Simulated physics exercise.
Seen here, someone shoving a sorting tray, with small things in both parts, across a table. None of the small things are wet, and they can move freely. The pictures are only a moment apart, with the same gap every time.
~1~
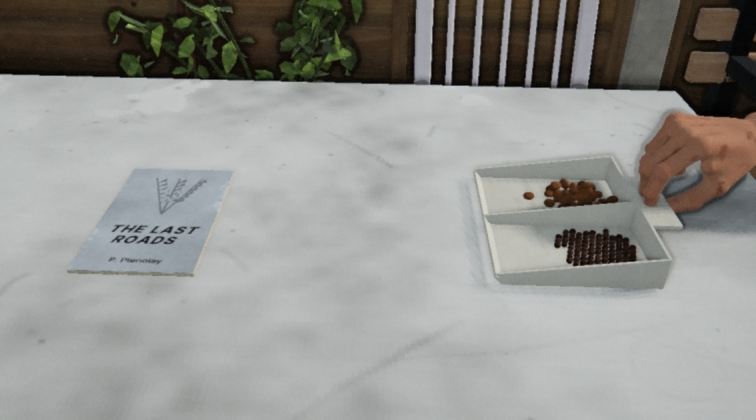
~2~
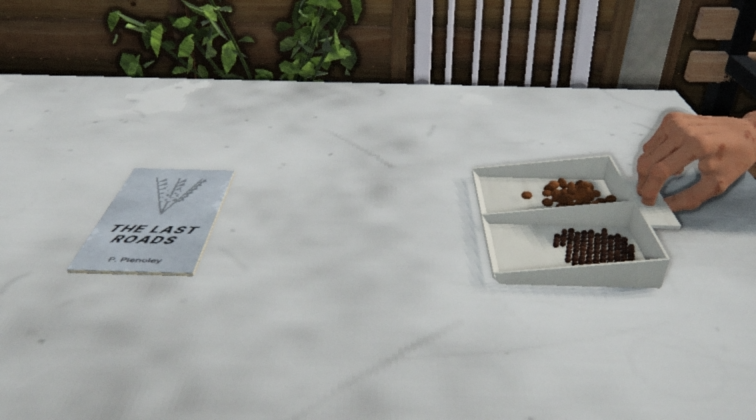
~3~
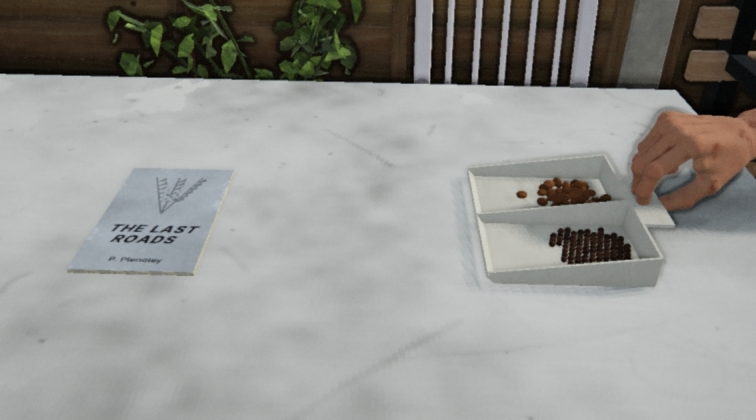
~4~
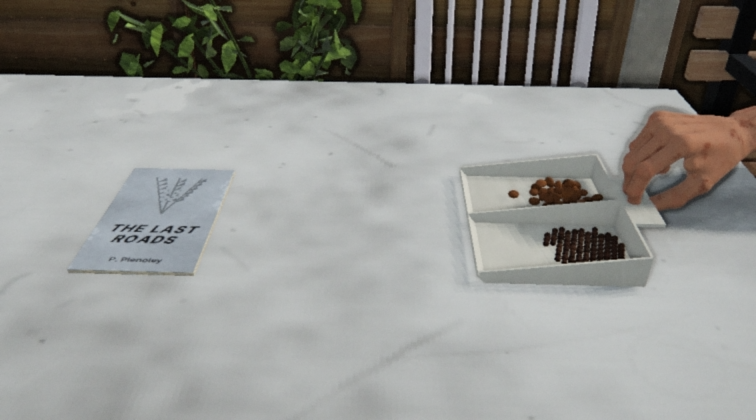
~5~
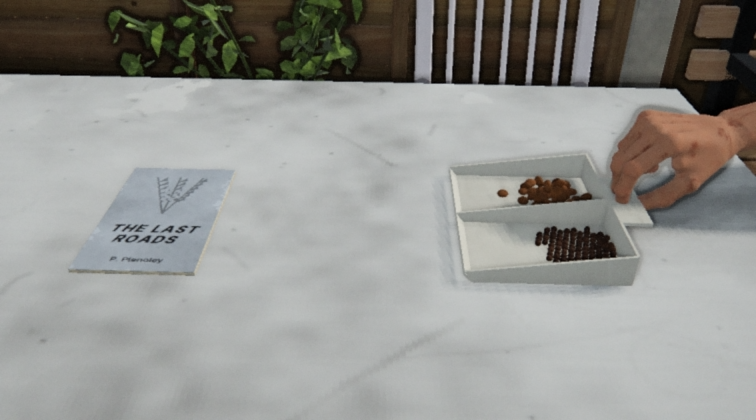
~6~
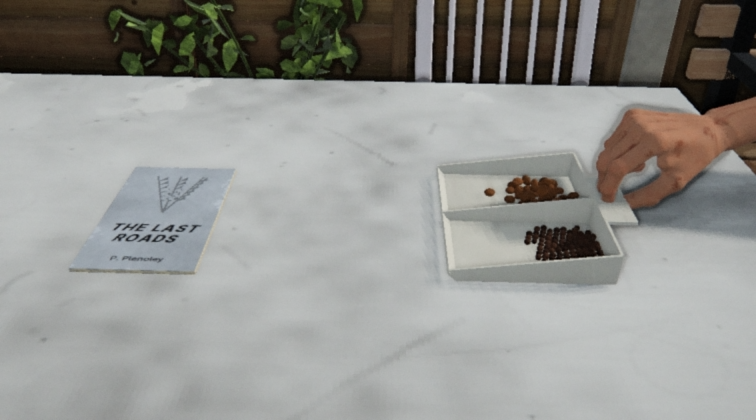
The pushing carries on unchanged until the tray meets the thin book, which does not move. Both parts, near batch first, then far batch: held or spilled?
Near batch: Held; far batch: Held.
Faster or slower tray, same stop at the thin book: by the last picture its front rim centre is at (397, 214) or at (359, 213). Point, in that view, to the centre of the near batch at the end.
The middle settles at (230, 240) the first time and at (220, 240) the second time.
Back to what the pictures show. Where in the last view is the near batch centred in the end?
Its centre finishes near (291, 240).
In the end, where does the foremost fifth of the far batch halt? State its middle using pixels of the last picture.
About (289, 189) in the last picture.
Then, 0.41 s past the last view, tray still sliding, front rim near (333, 212); near batch all inside; far batch all inside.
Then, 0.92 s past the last view, tray stopped at the thin book; near batch all inside; far batch all inside, moved towards the front rim.
Then, 1.13 s past the last view, tray stopped at the thin book; near batch all inside, moved towards the front rim; far batch all inside, moved towards the front rim.
Finally, tray stopped at the thin book; near batch all inside, moved towards the front rim; far batch all inside, moved towards the front rim.
